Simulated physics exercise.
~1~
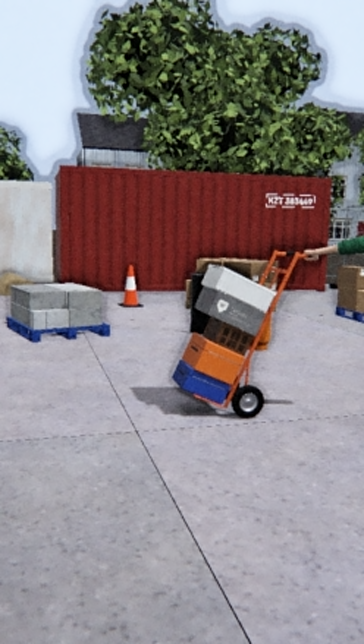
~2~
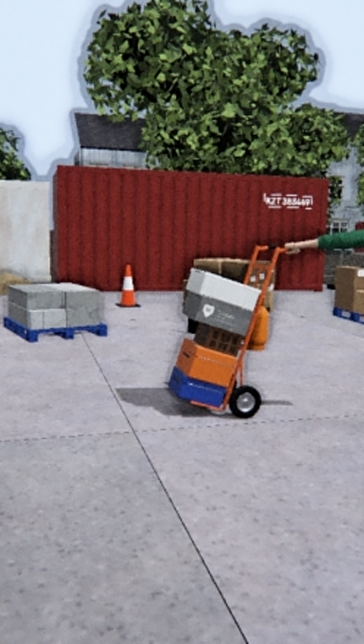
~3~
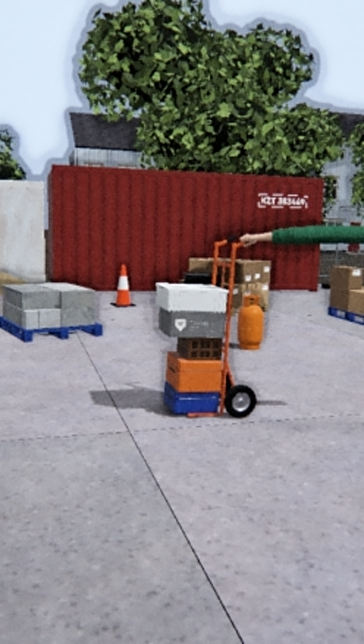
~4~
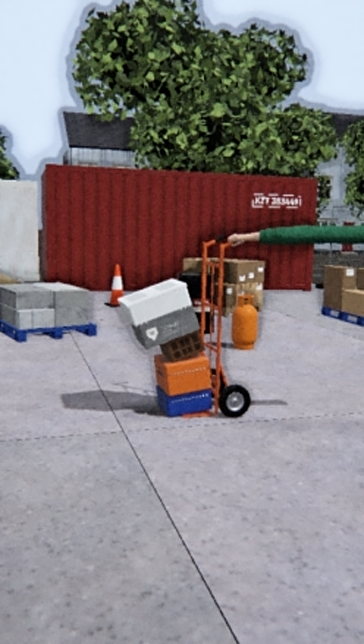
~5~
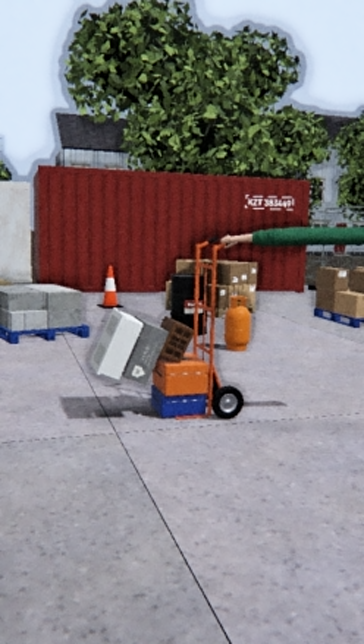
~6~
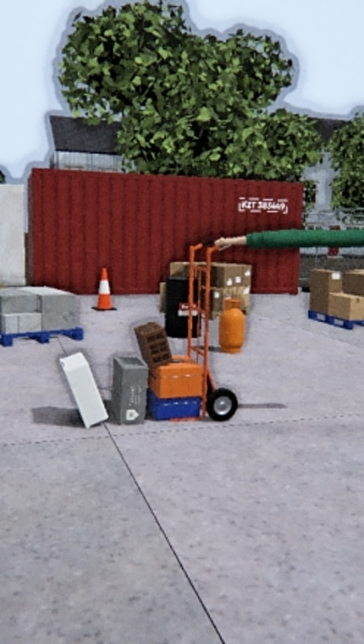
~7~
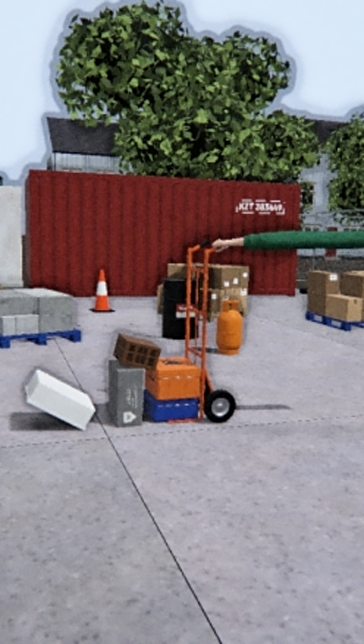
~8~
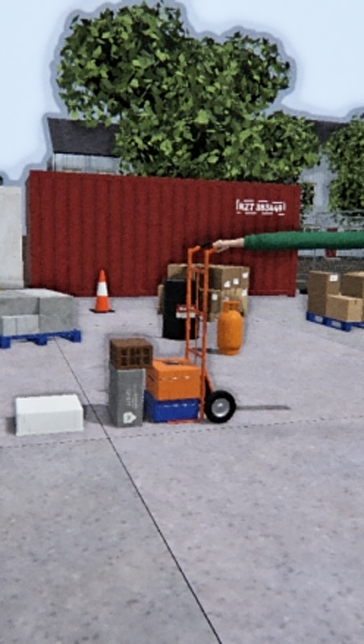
In the video, a green-sleeved arm swings a loaded orange hand truck upright in a paved yard, and the upper load tips left. The white tote and grey parcel fall to the ground, while the brown crate flips and settles atop the upended parcel beside the two toolboxes.
